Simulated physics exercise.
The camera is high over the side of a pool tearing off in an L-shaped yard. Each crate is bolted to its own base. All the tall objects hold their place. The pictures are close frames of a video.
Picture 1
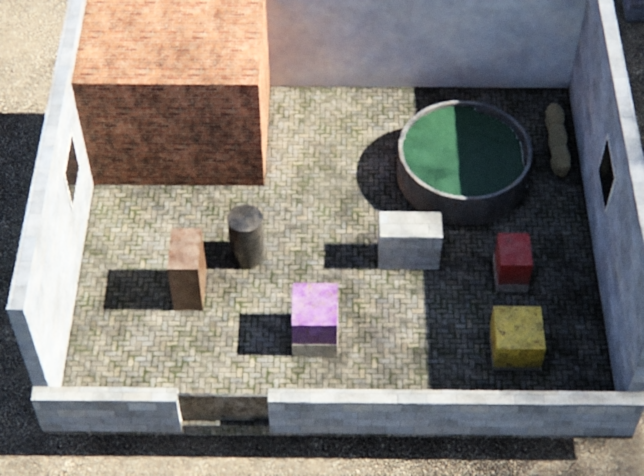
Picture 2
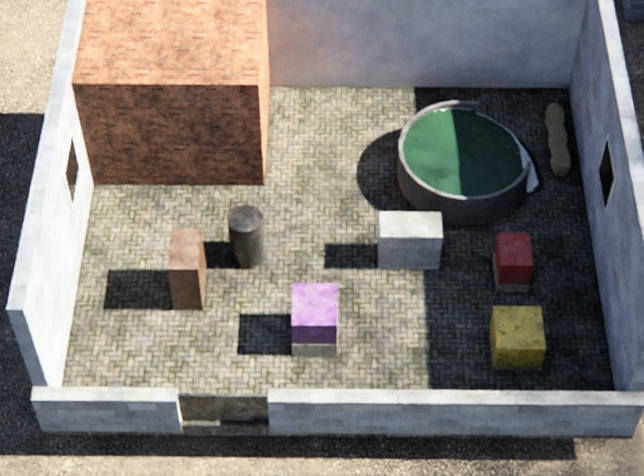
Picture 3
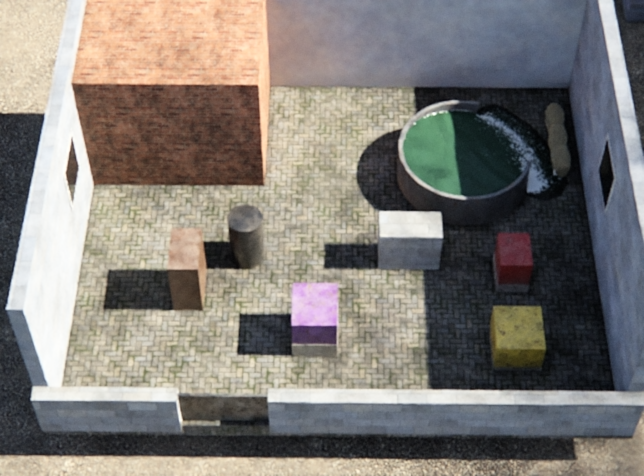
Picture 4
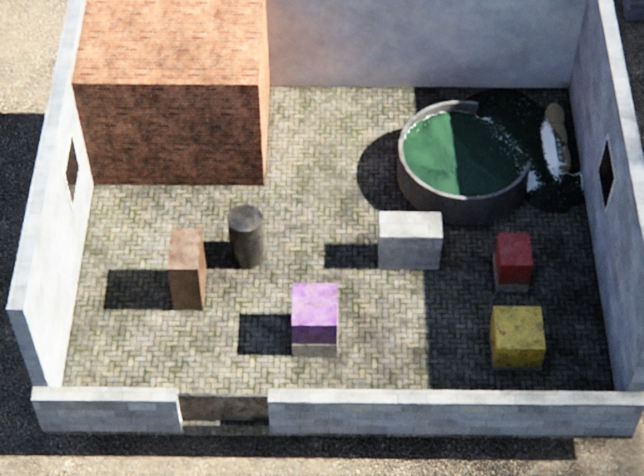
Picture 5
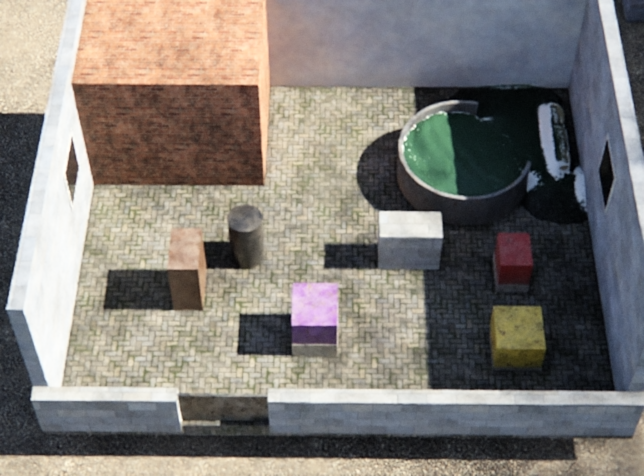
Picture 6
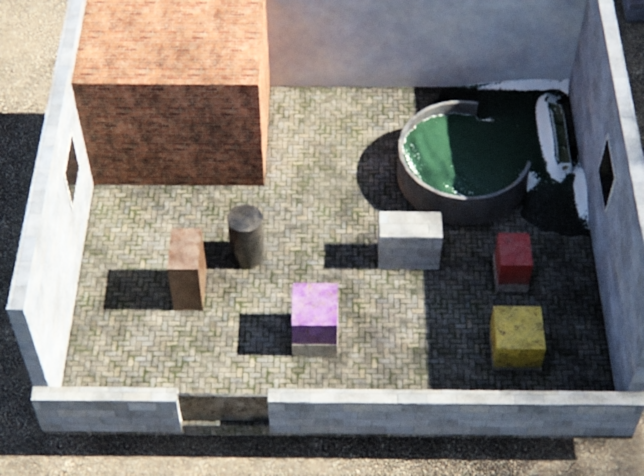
The round tank of green water split open on its right side, and water poured out, ran around the long pale object, and spread along the right wall while the coloured blocks stayed still.
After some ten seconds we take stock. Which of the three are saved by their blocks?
One by one: The yellow crate gets wet; the red crate stays dry; the purple crate stays dry.
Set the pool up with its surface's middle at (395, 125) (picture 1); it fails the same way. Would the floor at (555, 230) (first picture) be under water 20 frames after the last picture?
At that place: Awash.
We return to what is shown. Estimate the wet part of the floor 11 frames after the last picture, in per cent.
Some 20 per cent.
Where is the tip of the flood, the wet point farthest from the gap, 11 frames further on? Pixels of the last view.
Around (606, 376).
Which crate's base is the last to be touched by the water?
It is the one in purple.
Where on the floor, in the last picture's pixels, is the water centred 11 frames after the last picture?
Roughly at (502, 155).
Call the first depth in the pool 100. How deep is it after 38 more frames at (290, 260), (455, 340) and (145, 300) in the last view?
In that order: 8, 2 and 0 per cent.
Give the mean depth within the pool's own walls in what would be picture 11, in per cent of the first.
Roughly 56 per cent.
A moment on, water covers 10 % of the floor; the yellow crate not reached, the red crate not reached, the purple crate not reached.
Next, water covers 20 % of the floor; the yellow crate water round its plinth, the red crate water round its plinth, the purple crate not reached.
Then, water covers 35 % of the floor; the yellow crate water round its plinth, the red crate water round its plinth, the purple crate not reached.
Later, water covers 65 % of the floor; the yellow crate water round its plinth, the red crate water round its plinth, the purple crate water round its plinth.
In the end, water covers 90 % of the floor; the yellow crate was topped, the red crate stayed above the water, the purple crate stayed above the water.
